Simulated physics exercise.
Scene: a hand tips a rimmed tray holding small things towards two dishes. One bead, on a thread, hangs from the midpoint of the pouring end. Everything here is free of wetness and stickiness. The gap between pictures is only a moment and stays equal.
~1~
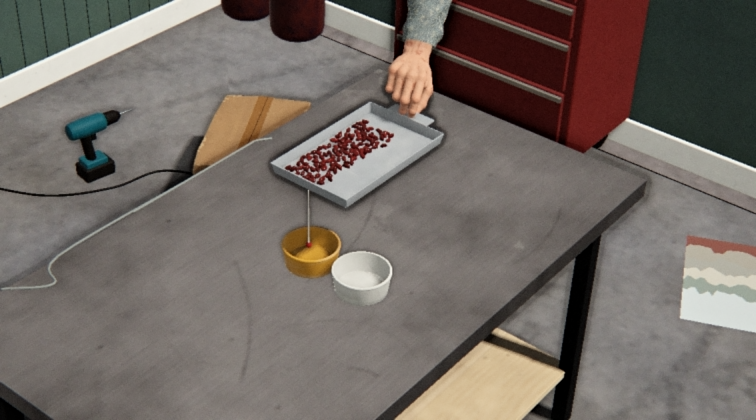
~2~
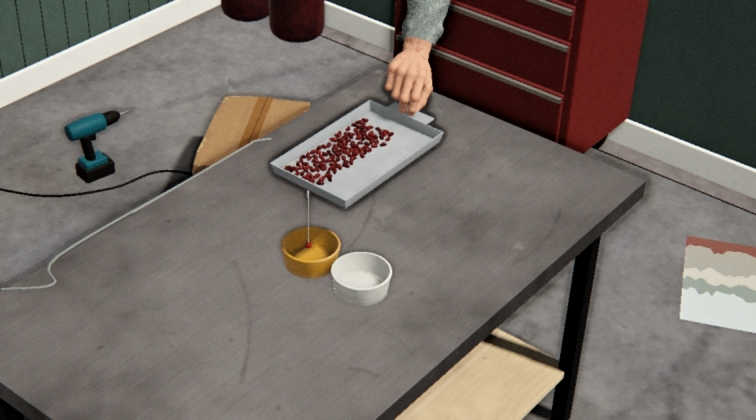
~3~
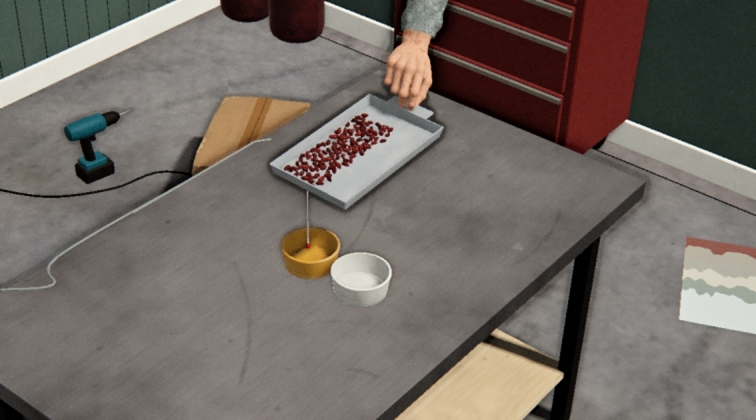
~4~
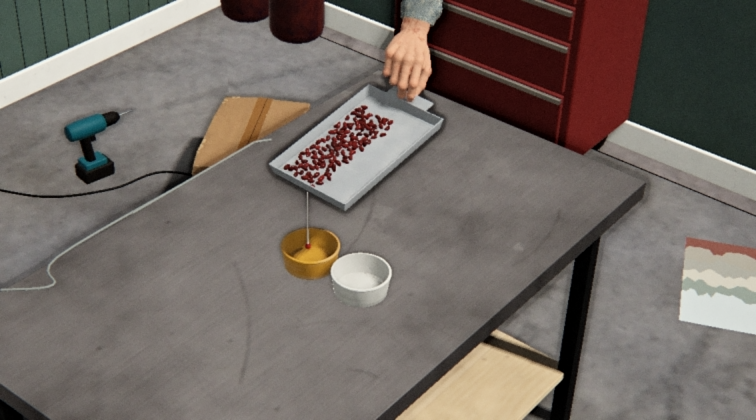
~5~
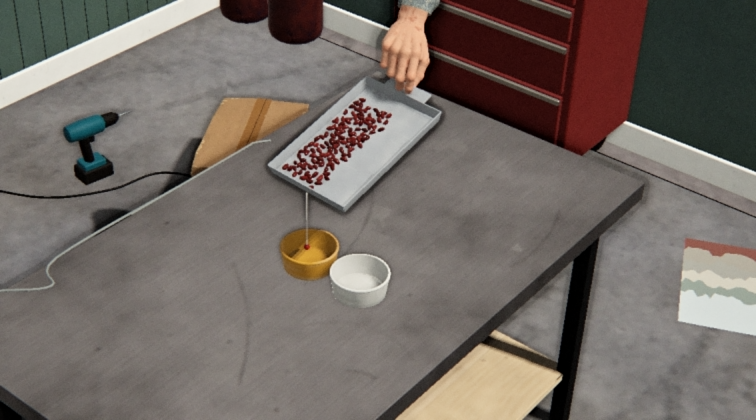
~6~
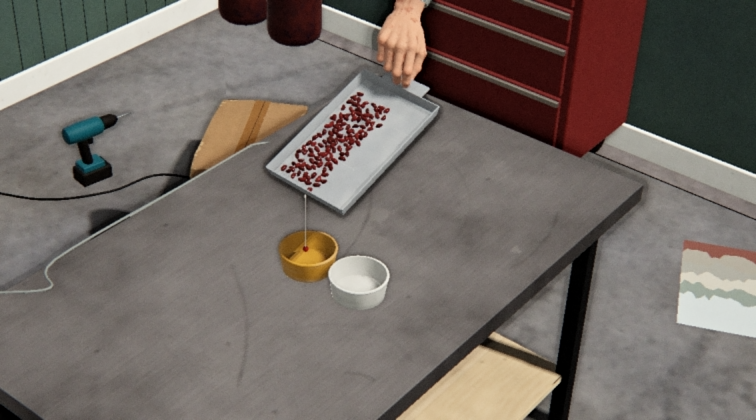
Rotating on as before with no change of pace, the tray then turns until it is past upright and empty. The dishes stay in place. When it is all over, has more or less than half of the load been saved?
Less than half.
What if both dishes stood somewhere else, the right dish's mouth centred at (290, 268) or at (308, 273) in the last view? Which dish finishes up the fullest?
In turn: The right dish; right.
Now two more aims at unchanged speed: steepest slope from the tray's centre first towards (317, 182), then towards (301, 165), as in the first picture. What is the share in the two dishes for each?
The share is 0 per cent in the first and 10 per cent in the second.
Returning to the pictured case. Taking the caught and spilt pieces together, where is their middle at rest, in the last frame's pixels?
Near pixel (305, 307).
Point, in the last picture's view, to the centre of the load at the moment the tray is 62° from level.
Around (318, 172).
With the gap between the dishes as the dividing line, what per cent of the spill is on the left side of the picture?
About 90 %.
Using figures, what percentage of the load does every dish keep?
Left about 0, right about 10 in a hundred.
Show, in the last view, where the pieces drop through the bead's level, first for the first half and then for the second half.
Around (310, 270) at first; around (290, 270) after that.
Just after the last frame, tray tipped steeply; almost all on the tray; just a few in the air.
A moment on, tray tipped right over; almost all on the tray; just a few in the right dish; about a tenth outside both; just a few in the air.
Further on, tray tipped past a quarter turn; about a tenth in the right dish; just a few in the left dish; the larger part outside both; just a few in the air.
When it is over, tray tipped past a quarter turn; about a tenth in the right dish; just a few in the left dish; the larger part outside both.
